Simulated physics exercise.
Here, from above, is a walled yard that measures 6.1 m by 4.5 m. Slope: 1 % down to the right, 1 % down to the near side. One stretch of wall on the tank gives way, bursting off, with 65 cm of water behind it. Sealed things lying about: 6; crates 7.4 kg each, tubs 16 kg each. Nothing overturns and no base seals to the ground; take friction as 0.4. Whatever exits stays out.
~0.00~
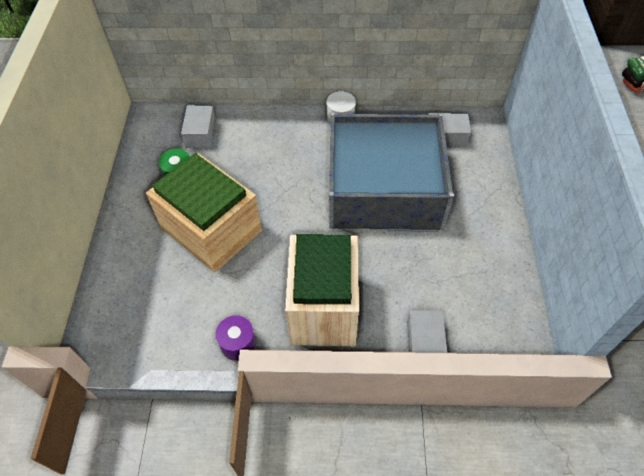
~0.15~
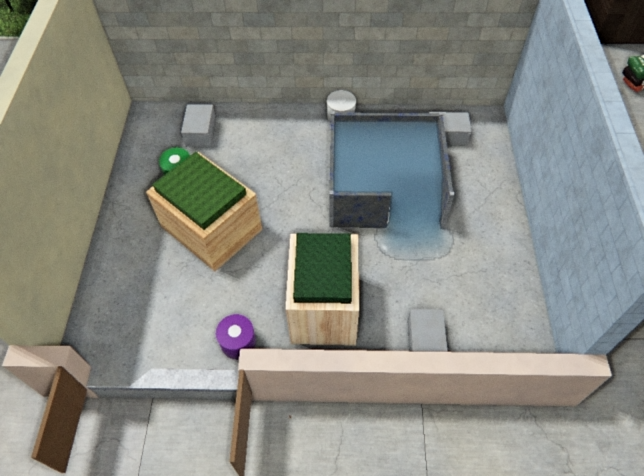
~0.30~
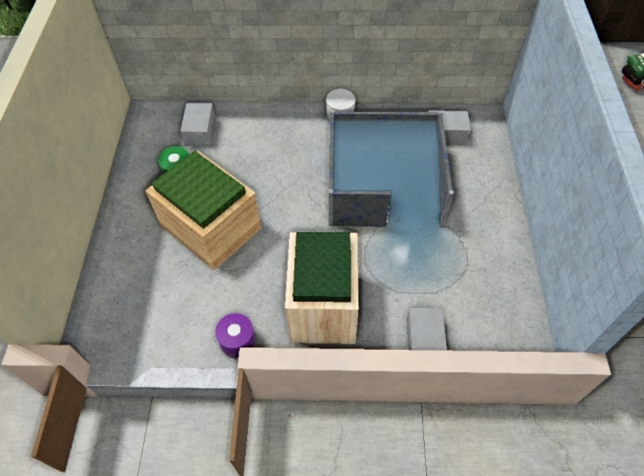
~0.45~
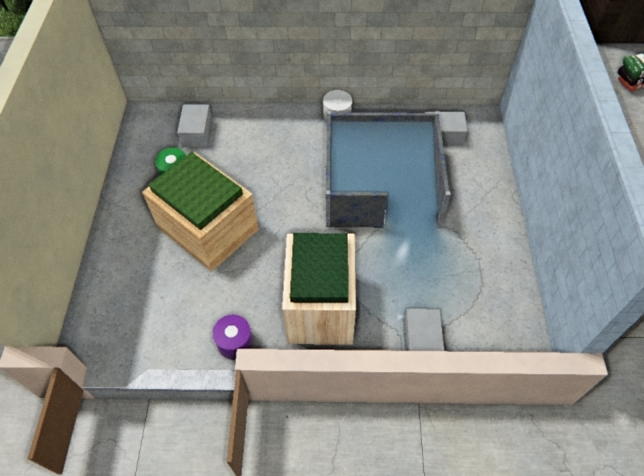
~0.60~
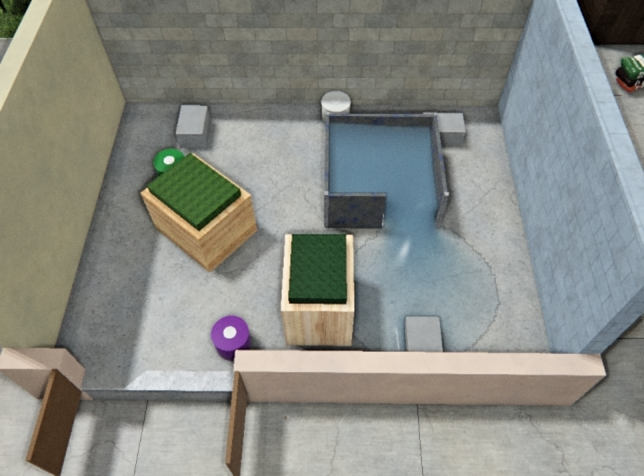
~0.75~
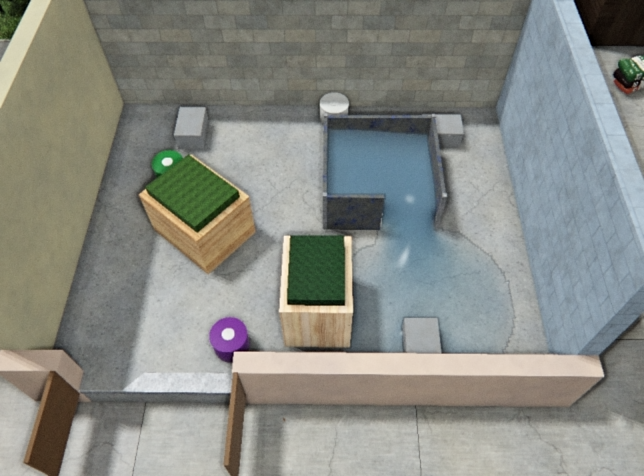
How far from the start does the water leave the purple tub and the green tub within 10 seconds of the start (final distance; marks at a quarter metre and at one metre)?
The purple tub ends up a bit displaced; the green tub ends up pretty much in place.
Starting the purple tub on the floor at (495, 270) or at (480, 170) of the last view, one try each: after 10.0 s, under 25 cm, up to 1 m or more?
I'd say it lands far off on the first try and it lands far off on the second.
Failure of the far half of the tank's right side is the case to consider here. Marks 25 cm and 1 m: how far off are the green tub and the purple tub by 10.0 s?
Green tub: Essentially stationary; purple tub: Essentially stationary.
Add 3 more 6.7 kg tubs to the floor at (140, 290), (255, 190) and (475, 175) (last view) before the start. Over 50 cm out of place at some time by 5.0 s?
Respectively: Smaller, smaller, greater.
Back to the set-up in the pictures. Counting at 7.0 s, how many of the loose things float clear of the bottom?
I count 1.
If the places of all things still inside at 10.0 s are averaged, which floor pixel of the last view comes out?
They're centred close to (244, 200).
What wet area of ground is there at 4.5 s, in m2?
Near 17 m2 in all.
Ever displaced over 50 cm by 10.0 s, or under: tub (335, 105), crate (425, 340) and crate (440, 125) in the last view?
Within, beyond, beyond.
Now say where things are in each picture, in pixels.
The first frame shows the purple tub at (234, 332), on the bottom; the green tub at (174, 160), on the bottom; water covers 2.0 m2; 0 of 6 have shifted.
The second frame shows the purple tub at (234, 331) rests on the ground; the green tub at (175, 159) rests on the ground; water covers 2.5 m2; 0 of 6 have shifted.
The third frame shows the purple tub at (234, 330), on the bottom; the green tub at (174, 158) rests on the ground; water covers 3.2 m2; 0 of 6 have shifted.
The fourth frame shows the purple tub at (231, 331), on the bottom; the green tub at (171, 159), on the bottom; water covers 4.1 m2; 0 of 6 have shifted.
The fifth frame shows the purple tub at (230, 332), on the bottom; the green tub at (169, 160) rests on the ground; water covers 5.1 m2; 1 of 6 have shifted.
The sixth frame shows the purple tub at (228, 334) rests on the ground; the green tub at (167, 162) rests on the ground; 5.9 m2 under water; 1 of 6 have shifted.
After 2.0 s the purple tub is near (224, 332), 0.1 m from its start, aground; the green tub is near (167, 162), 0.0 m from its start, aground; 0 of 6 are out; 1 afloat.
After 4.5 s the purple tub is near (192, 318), 0.5 m from its start, aground; the green tub is near (167, 162), 0.0 m from its start, aground; 0 of 6 are out; 1 afloat.
After 7.0 s the purple tub is near (192, 318), 0.5 m from its start, aground; the green tub is near (167, 162), 0.0 m from its start, aground; 0 of 6 are out; 1 afloat.
After 10.0 s the purple tub is near (192, 318), 0.5 m from its start, aground; the green tub is near (167, 162), 0.0 m from its start, aground; 0 of 6 are out; 2 afloat.
